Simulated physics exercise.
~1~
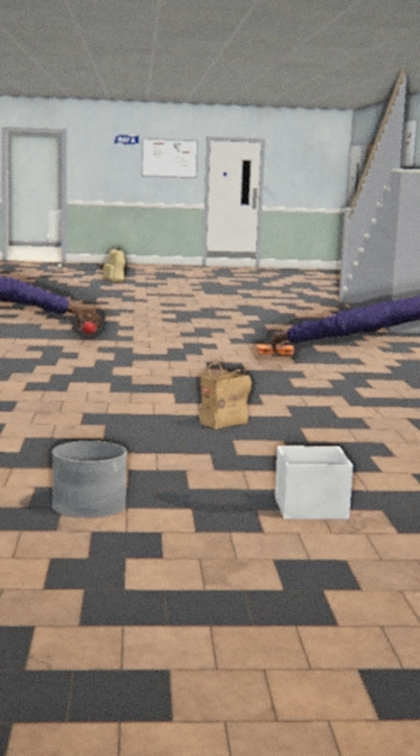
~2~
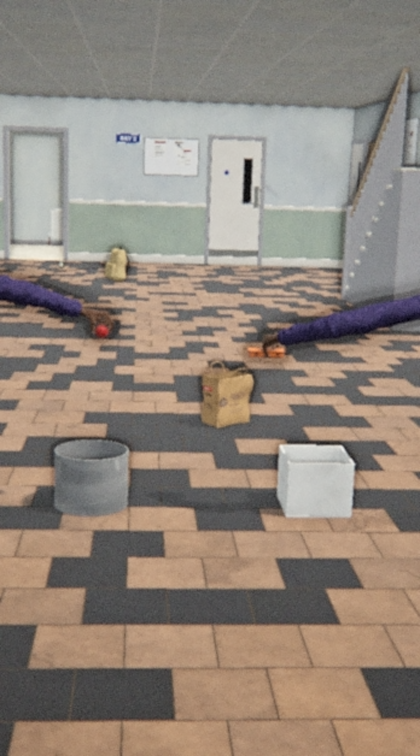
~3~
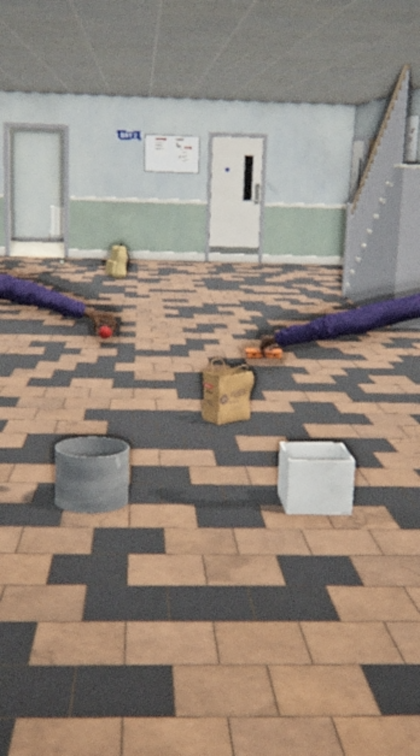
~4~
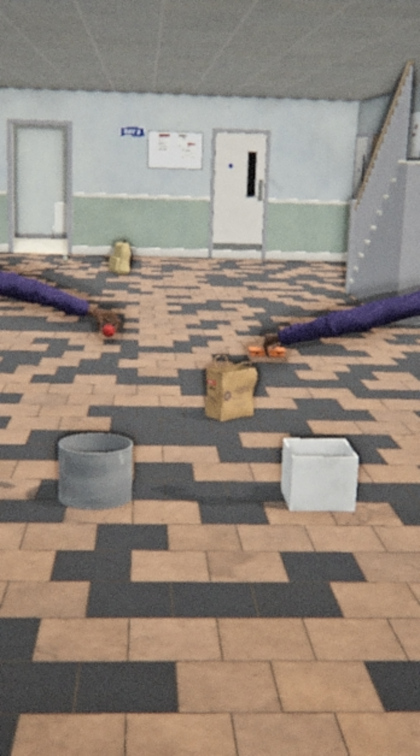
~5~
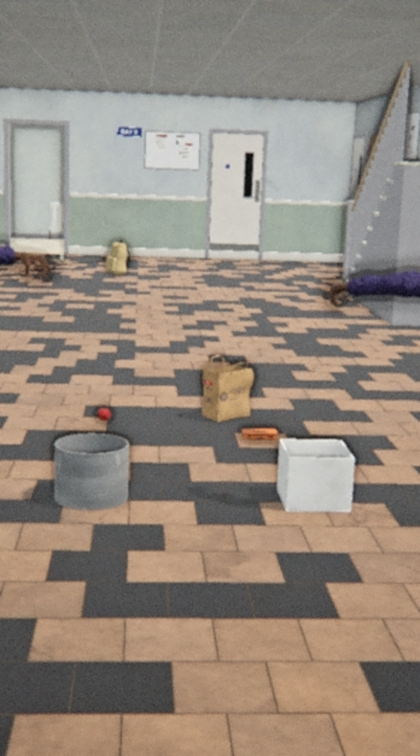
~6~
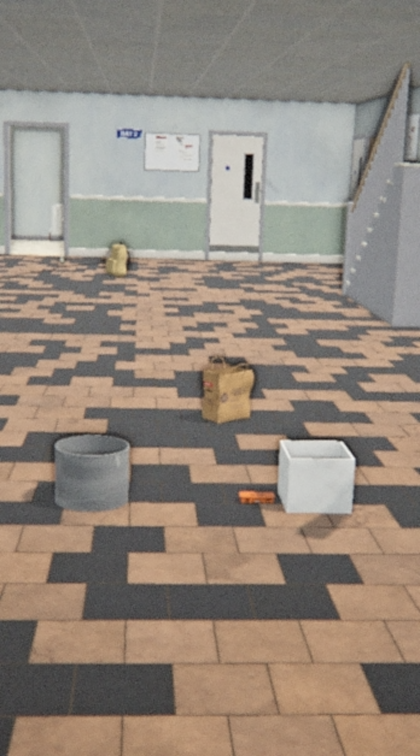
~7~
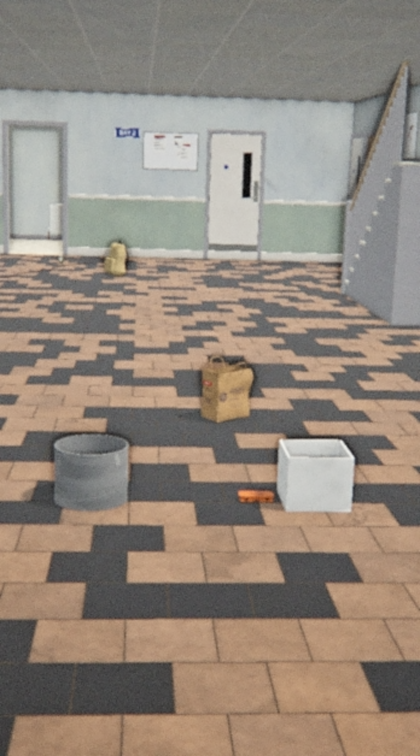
Two purple-sleeved arms reached in from either side, holding a red ball and an orange case, then let go and drew back. The ball dropped into the round gray bucket, while the case missed the white crate and came to rest on the floor beside it.
